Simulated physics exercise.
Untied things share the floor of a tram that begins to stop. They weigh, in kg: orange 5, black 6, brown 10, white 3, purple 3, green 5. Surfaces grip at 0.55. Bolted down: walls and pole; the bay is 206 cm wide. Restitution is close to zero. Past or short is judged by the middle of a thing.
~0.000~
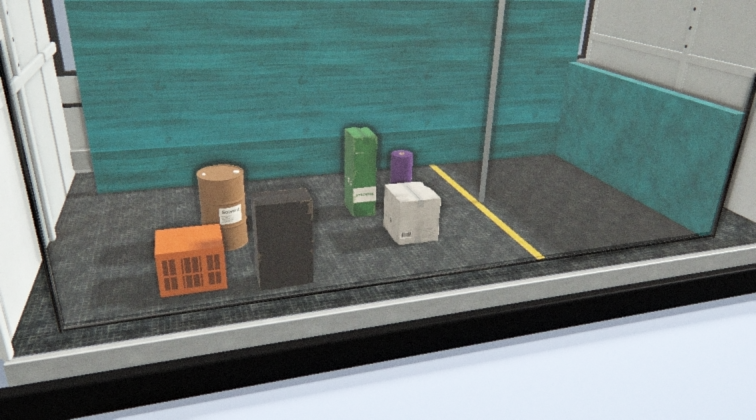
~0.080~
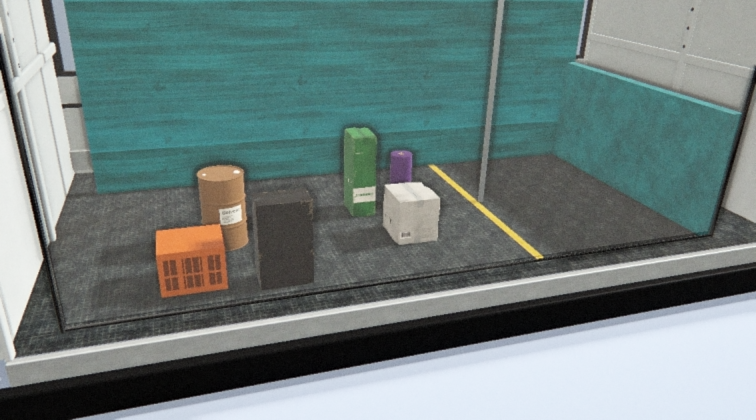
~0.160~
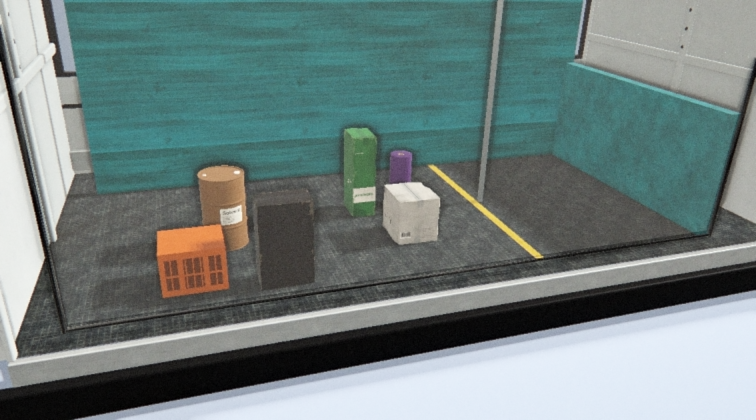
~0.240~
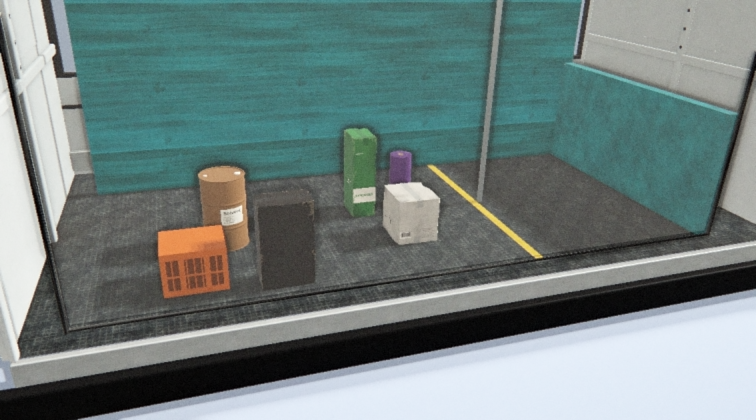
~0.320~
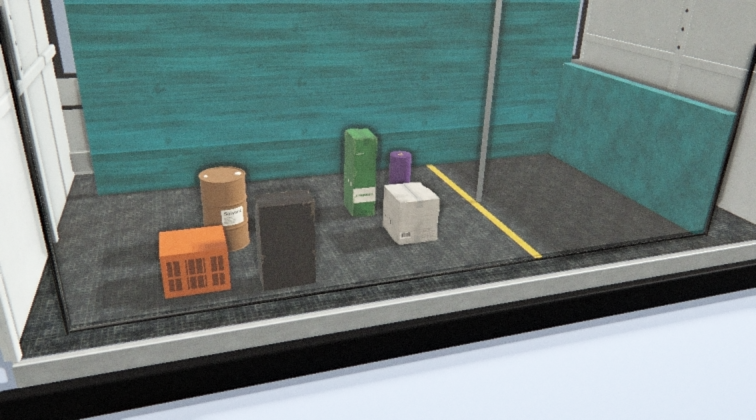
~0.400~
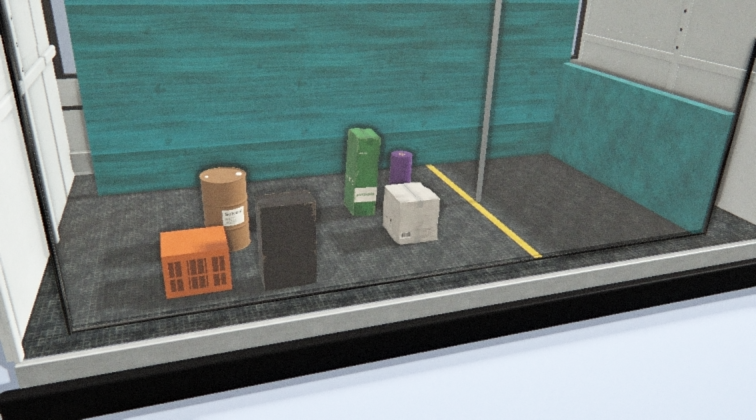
To begin with, an orange crate, a brown barrel, a black tall box, a green tall box, a purple roll and a white box stand on a dark floor beside a yellow line. The crate, barrel and black box then creep very slightly right, while the rest barely changes.
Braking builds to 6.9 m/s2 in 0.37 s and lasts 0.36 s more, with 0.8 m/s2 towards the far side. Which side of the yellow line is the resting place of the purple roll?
In the end the purple roll stops short of the yellow line.
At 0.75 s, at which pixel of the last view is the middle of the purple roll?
Around (427, 182).
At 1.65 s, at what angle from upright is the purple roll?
It is tilted some 90°.
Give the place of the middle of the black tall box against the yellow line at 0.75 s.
About 170 cm short of it.
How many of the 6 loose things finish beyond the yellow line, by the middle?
In all, 0.
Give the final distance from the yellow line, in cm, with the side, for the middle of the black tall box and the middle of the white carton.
Black tall box 150 short, white carton 50 short.
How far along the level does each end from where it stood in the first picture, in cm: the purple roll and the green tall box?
Moved: Purple roll 90, green tall box 70.
After 0.75 s the purple roll is 37 cm short of the yellow line, tilted 70°, near (427, 182) in the last picture's view.
After 1.15 s the purple roll is 18 cm short of the yellow line, tilted 90°, near (439, 180) in the last picture's view.
After 1.65 s the purple roll is 19 cm short of the yellow line, tilted 90°, near (427, 172) in the last picture's view.
When all is still (3.1 s), orange crate stops short of the yellow line; black tall box stops short of the yellow line; brown drum stops short of the yellow line; white carton stops short of the yellow line; purple roll stops short of the yellow line; green tall box stops short of the yellow line.
